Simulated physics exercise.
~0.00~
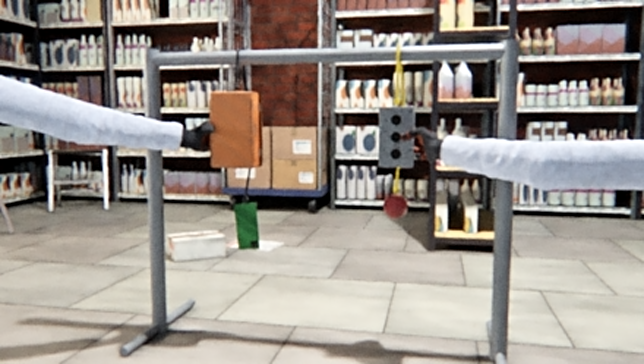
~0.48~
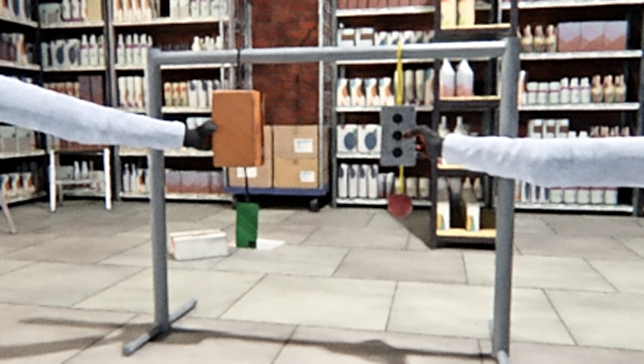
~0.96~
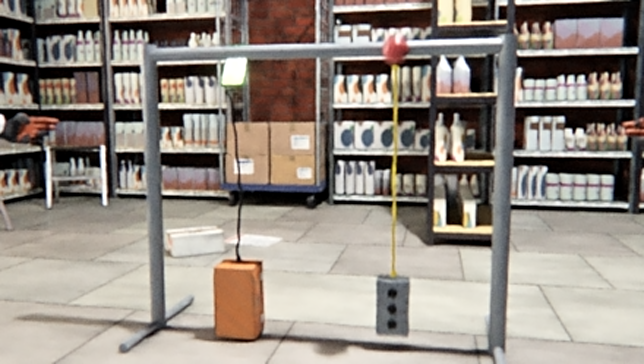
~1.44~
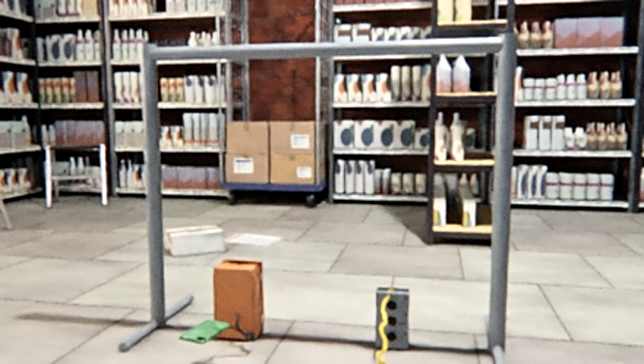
In a storeroom lined with shelves of bottles, two hands let go of an orange case and a gray block by a metal rail, and both dropped, pulling up a green phone and a red apple; the case, block and phone ended on the floor.
